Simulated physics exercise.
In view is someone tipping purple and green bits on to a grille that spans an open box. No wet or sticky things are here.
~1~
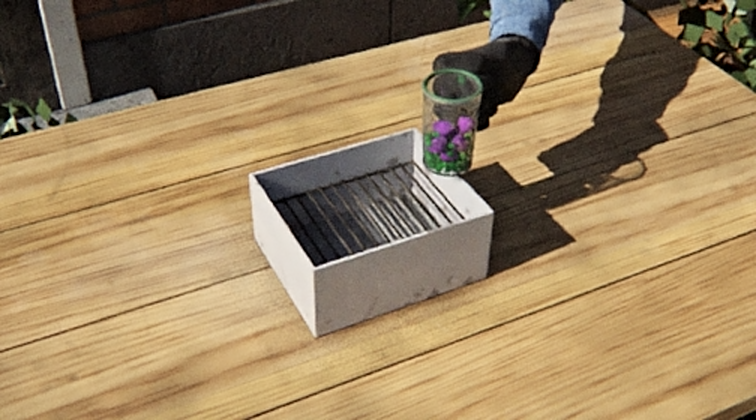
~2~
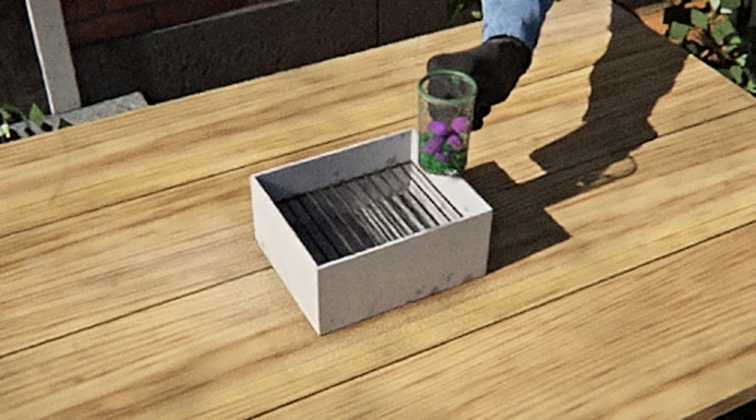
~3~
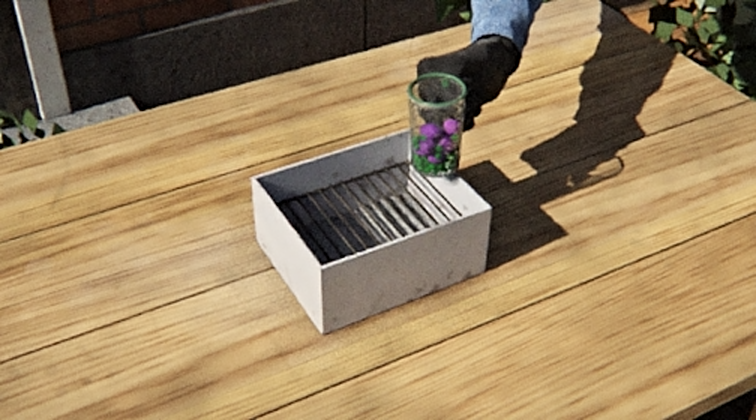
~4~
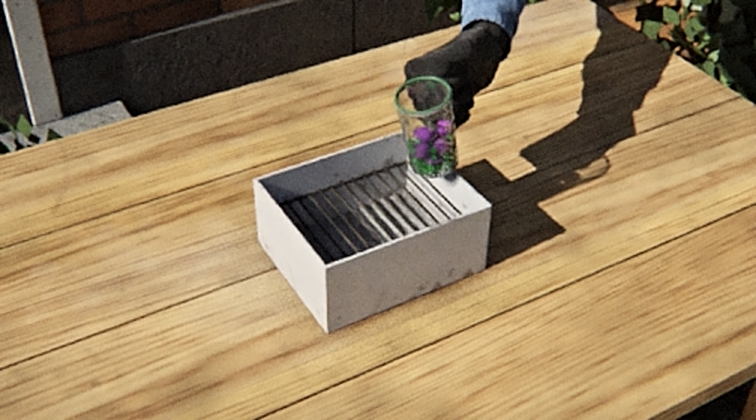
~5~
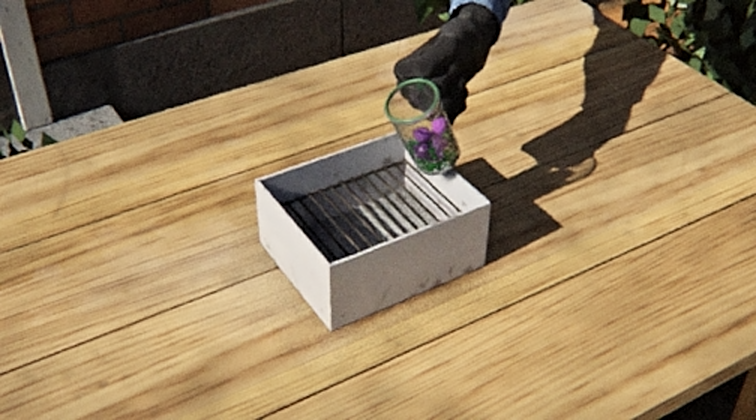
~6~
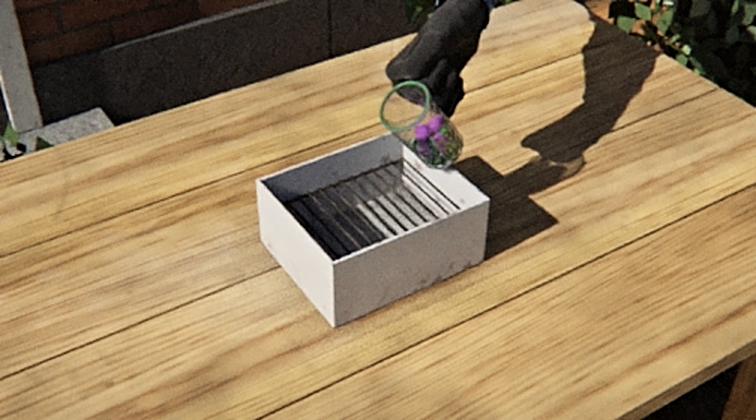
We see a gloved hand holding a clear cup of purple and green pieces above the far corner of a white box with a slatted rack inside, moving it slightly left, then tilting it leftward over the box.
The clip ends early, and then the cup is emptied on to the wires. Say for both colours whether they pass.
In the end the purple ones are trapped on top and the green ones slide between the bars.
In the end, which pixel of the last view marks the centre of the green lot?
Roughly at pixel (374, 254).
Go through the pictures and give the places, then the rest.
The first frame shows cup near (450, 124), upright; rack near (313, 242), 14 wires across; purple clay pellets near (457, 132), wider than the gaps; green marbles near (455, 154), narrower than the gaps.
The second frame shows cup near (445, 125), upright; green ones near (450, 154).
The third frame shows cup near (436, 127), upright; purple ones near (444, 134).
The fourth frame shows cup near (429, 129), tipped 12°; green ones near (439, 156).
The fifth frame shows cup near (425, 129), tipped 24°; purple ones near (435, 131).
The sixth frame shows cup near (424, 128), tipped 35°; rack near (322, 239); purple ones near (435, 127); green ones near (444, 143).
Then, 0.43 s on from there, purple ones, the whole lot in the cup; green ones, the whole lot in the cup.
Then, 0.90 s on from there, purple ones, the whole lot in the cup; green ones, the whole lot in the cup.
Then, 1.45 s on from there, purple ones, the whole lot on or over the wires; green ones, near two thirds on or over the wires, near a third under the rack.
In the end, purple ones, the whole lot on the wires, none at all under the rack; green ones, the whole lot under the rack.
